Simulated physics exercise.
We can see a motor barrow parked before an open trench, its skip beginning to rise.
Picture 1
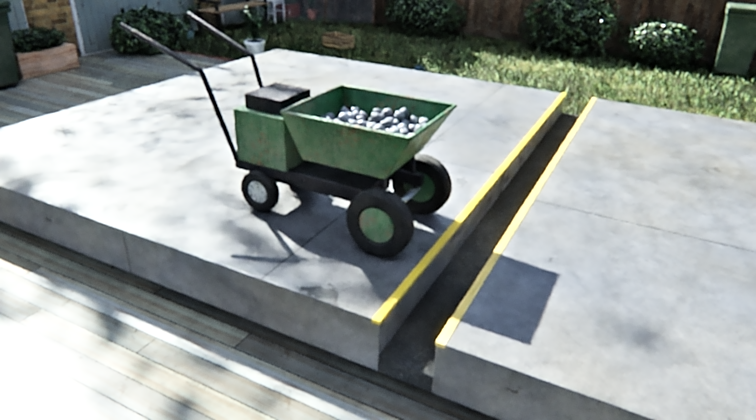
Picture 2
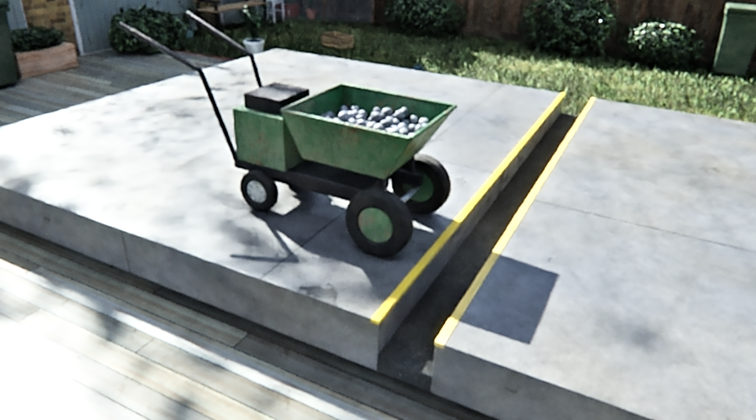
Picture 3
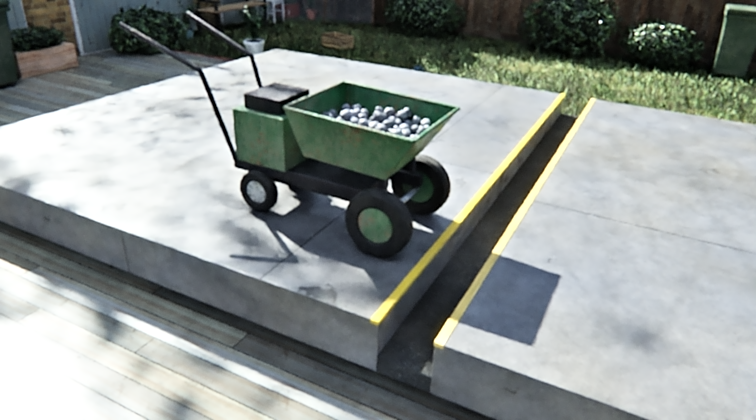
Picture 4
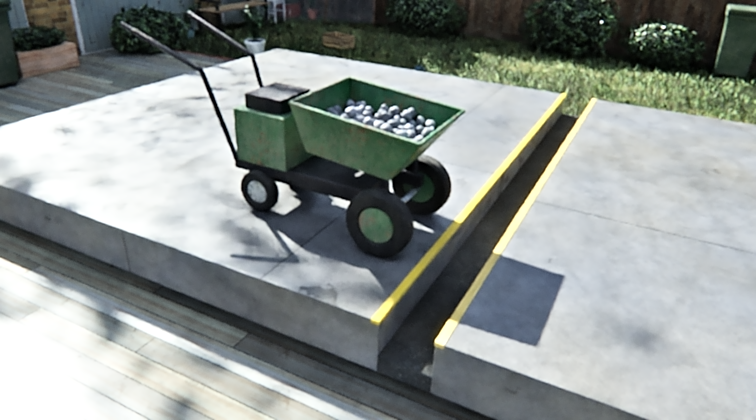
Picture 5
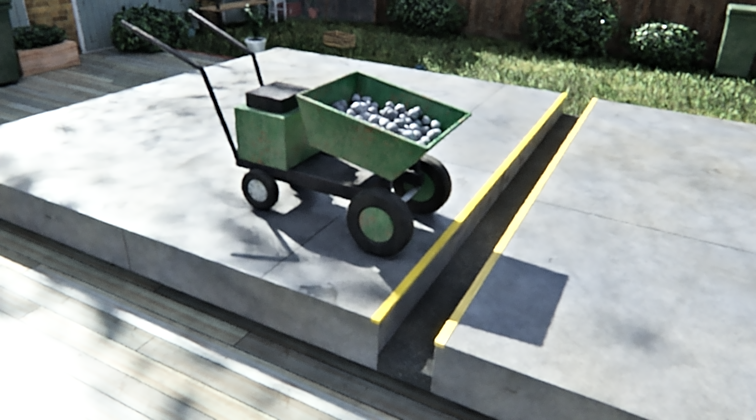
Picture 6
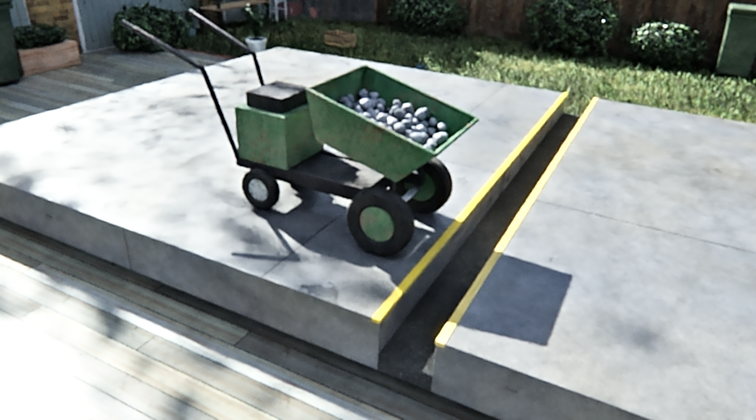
A green motor barrow's skip, filled with round grey cobbles, starts level and tilts gradually forward to the right, its rear rising while the wheels stay still. The barrow stands left of centre on a pale concrete slab, its dark handles at left, beside a narrow yellow-edged trench. Seen from slightly above by an unmoving camera, the sunlit yard has grass, shrubs and a fence behind.
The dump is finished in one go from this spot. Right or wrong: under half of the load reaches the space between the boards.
Right.
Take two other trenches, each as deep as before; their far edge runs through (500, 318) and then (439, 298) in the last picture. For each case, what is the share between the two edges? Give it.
In order: 90 per cent, then 0 per cent.
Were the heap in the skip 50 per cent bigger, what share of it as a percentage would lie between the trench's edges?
Near 0 per cent, give or take.
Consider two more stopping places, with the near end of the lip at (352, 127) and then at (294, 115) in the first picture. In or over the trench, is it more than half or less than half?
Try 1 - the lion's share; try 2 - short of half.
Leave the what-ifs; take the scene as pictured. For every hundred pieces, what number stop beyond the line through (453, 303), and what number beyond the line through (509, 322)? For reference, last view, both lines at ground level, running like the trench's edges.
Respectively 70 and 20 percent.
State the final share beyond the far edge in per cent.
65 %.
Just after the last frame, skip tipped steeply; every one in the skip.
A moment on, skip tipped right over; the larger part in the skip; roughly a quarter beyond it.
Further on, skip tipped right over; roughly a third in the skip; just a few in or heaped over the trench; roughly two thirds beyond it.
When it is over, skip tipped right over; roughly a third in the skip; just a few in or heaped over the trench; roughly two thirds beyond it.
